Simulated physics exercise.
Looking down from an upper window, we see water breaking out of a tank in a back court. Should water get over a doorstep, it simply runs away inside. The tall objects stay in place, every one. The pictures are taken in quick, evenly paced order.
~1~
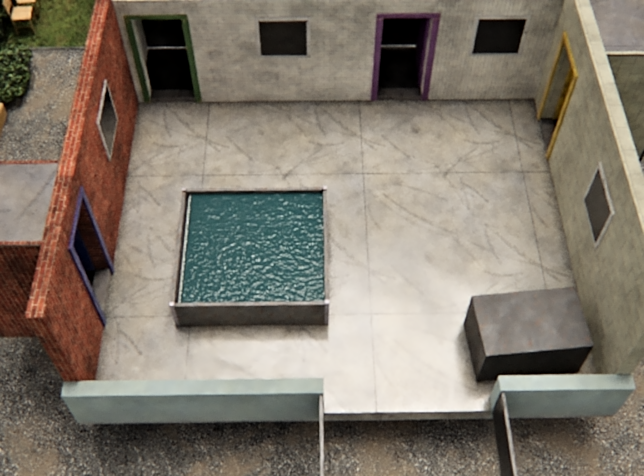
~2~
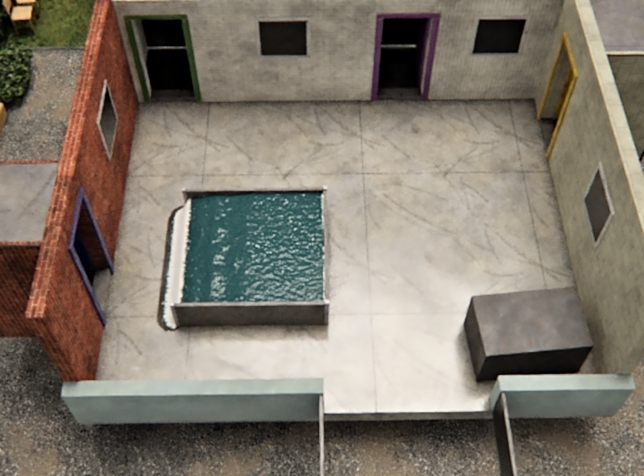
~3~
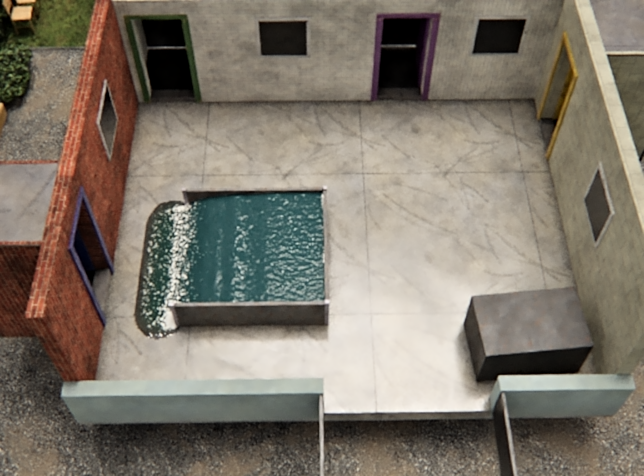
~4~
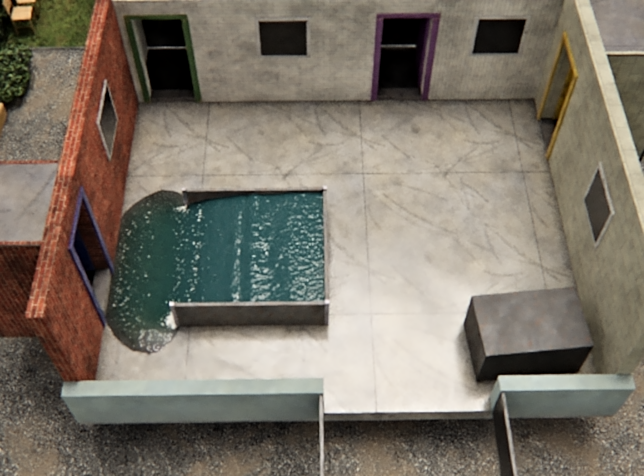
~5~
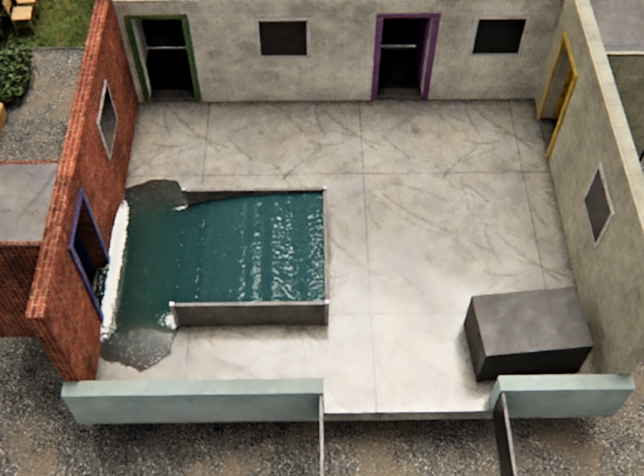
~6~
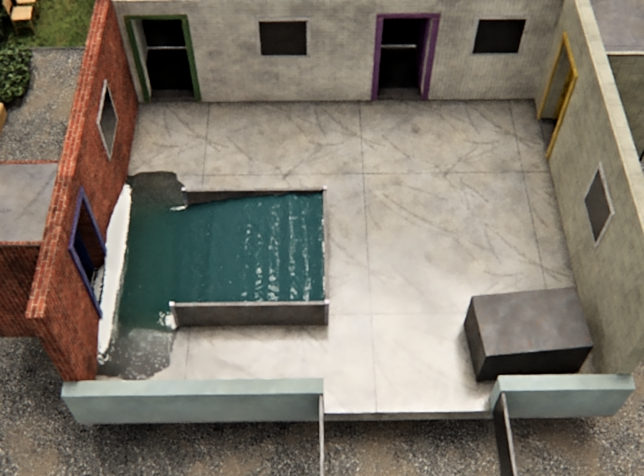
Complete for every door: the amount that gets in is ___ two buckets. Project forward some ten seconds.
Blue door: More than; green door: More than; purple door: At most; yellow door: At most.
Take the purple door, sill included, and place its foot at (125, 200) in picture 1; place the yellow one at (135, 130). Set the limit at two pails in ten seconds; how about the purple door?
The purple one goes over.
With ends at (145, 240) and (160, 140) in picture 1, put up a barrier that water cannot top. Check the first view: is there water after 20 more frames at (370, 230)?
Answer: That point is left unsoaked.
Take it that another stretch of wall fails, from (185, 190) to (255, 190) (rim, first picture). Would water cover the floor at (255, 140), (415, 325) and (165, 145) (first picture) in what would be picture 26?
Point by point: Swamped, untouched and swamped.
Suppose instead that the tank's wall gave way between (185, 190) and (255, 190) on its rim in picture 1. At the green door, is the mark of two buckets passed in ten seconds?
In that case, green overshoots.
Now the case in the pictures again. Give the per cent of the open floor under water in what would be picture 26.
Some 40 per cent.
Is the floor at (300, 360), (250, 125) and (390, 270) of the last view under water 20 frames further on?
The three points read soaked through, soaked through and clear.
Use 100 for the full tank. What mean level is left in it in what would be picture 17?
Roughly 40 per cent.
A moment on, water covers 15 % of the floor; the blue door over two buckets in, the green door not reached, the purple door not reached, the yellow door not reached.
Next, water covers 20 % of the floor; the blue door far over two buckets in, the green door under two buckets in, the purple door not reached, the yellow door not reached.
Then, water covers 40 % of the floor; the blue door far over two buckets in, the green door far over two buckets in, the purple door not reached, the yellow door not reached.
Later, water covers 80 % of the floor; the blue door far over two buckets in, the green door far over two buckets in, the purple door wet at the sill, nothing in, the yellow door not reached.
In the end, water covers 95 % of the floor; the blue door far over two buckets in, the green door far over two buckets in, the purple door wet at the sill, nothing in, the yellow door wet at the sill, nothing in.
